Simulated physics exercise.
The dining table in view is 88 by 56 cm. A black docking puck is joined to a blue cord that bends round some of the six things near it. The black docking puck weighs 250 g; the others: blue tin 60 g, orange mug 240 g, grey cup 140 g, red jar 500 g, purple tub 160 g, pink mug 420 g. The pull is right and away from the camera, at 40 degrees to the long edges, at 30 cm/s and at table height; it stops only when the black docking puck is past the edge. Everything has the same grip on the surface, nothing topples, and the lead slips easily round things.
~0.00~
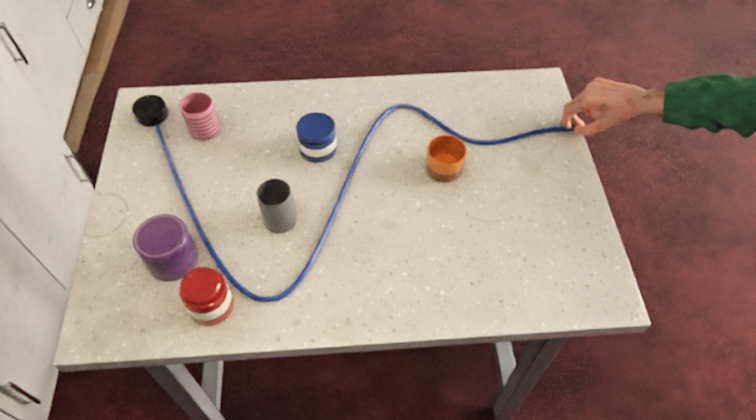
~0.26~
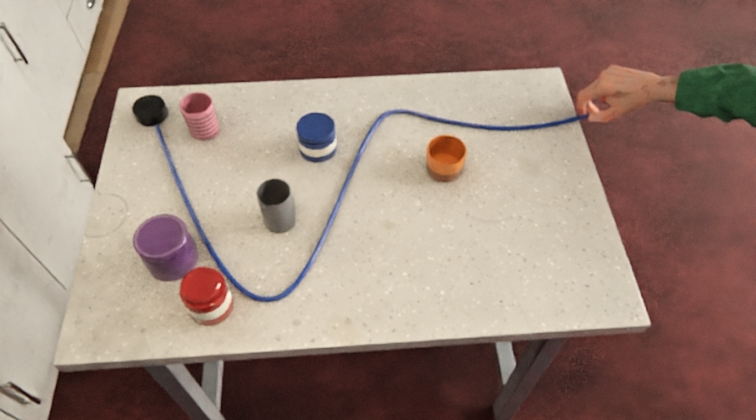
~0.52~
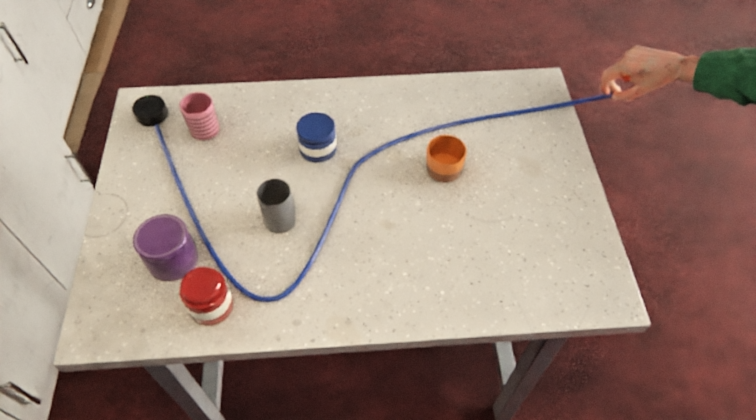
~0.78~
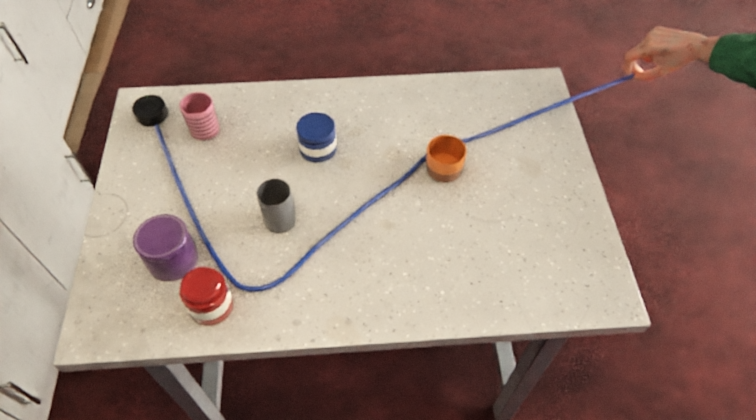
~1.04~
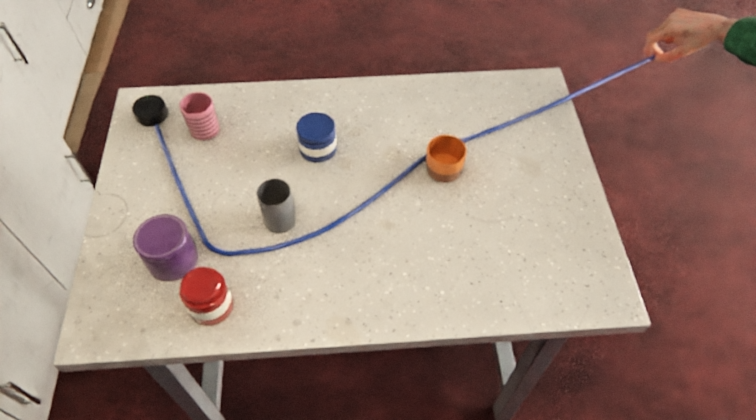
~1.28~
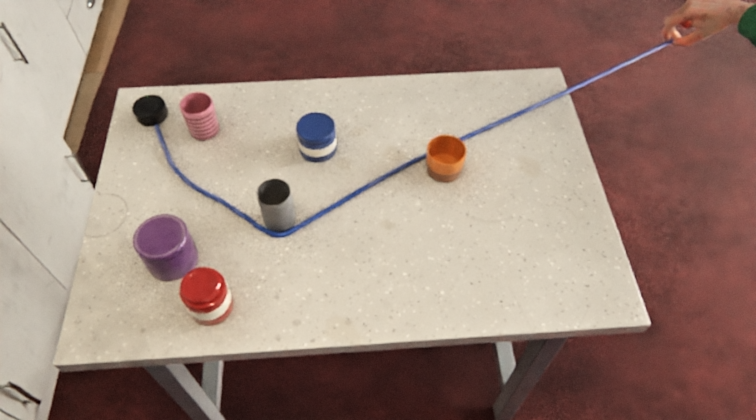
A blue cord winds across a pale speckled table, seen from above at an angle in a room with a dark red floor. It runs from a black puck beside a pink cup, past purple and red containers at left, a grey cup and blue tin mid-table, and an orange mug at right. A green-sleeved hand pulls its end right and away, drawing the wide curves into a shallow bend against the grey cup.
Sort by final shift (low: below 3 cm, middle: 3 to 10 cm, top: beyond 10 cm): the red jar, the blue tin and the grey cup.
In order: The red jar hardly moves; the blue tin ends far away; the grey cup reaches the top band.
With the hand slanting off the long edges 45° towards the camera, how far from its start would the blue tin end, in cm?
About 7 cm.
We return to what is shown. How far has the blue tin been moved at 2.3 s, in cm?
Some 11 cm.
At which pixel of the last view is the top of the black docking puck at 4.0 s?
Near (424, 79).
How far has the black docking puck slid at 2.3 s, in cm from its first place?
Some 8 cm.
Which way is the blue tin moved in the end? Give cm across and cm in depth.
Some 4 cm right, 13 cm away.
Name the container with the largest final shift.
It is the grey cup.
By 2.3 s the black docking puck has slid 8 cm, and the shifts are, grey cup 24 cm, blue tin 11 cm.
By 3.1 s the black docking puck has slid 30 cm, and the shifts are, grey cup 26 cm, blue tin 12 cm, pink mug 2 cm.
By 4.0 s the black docking puck has slid 52 cm, and the shifts are, grey cup 26 cm, blue tin 13 cm, pink mug 2 cm.
By 4.6 s the black docking puck is off the top, and the shifts are, grey cup 26 cm at (299, 77), blue tin 13 cm at (334, 73), pink mug 2 cm, red jar 0 cm at (200, 284).
